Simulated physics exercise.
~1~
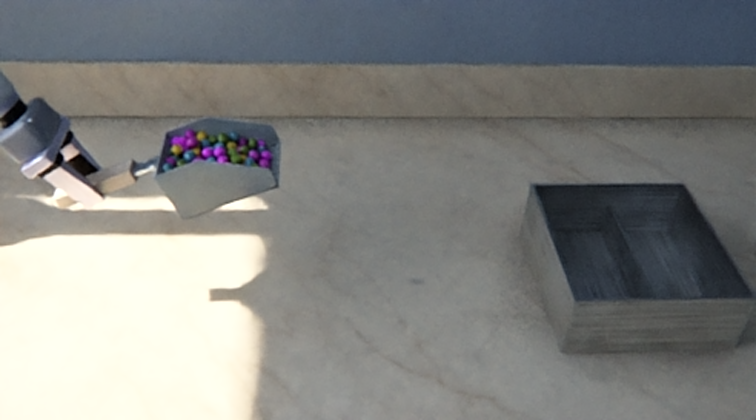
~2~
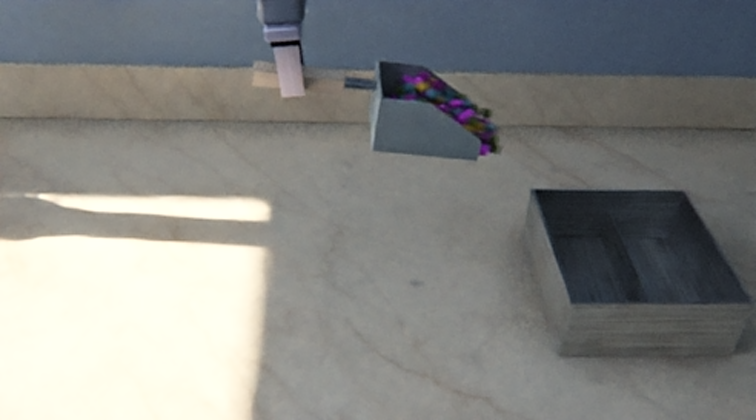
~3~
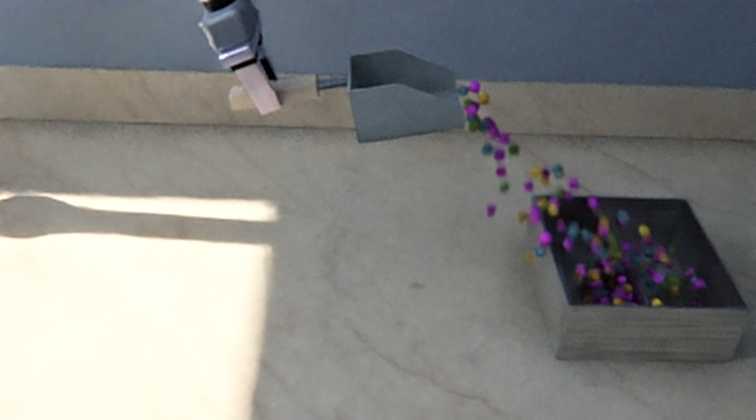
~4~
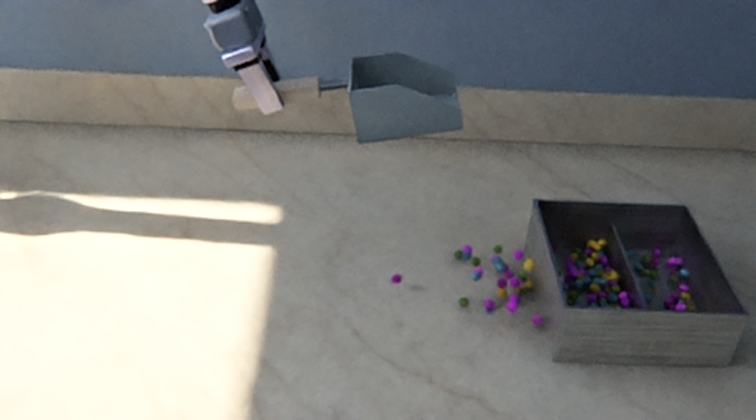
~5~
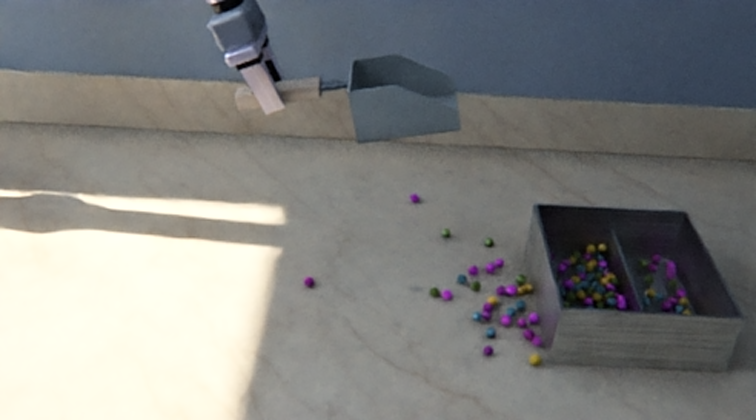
A robot arm swinging a metal scoop right and flinging colourful balls into a divided grey box, some scattering across the table.
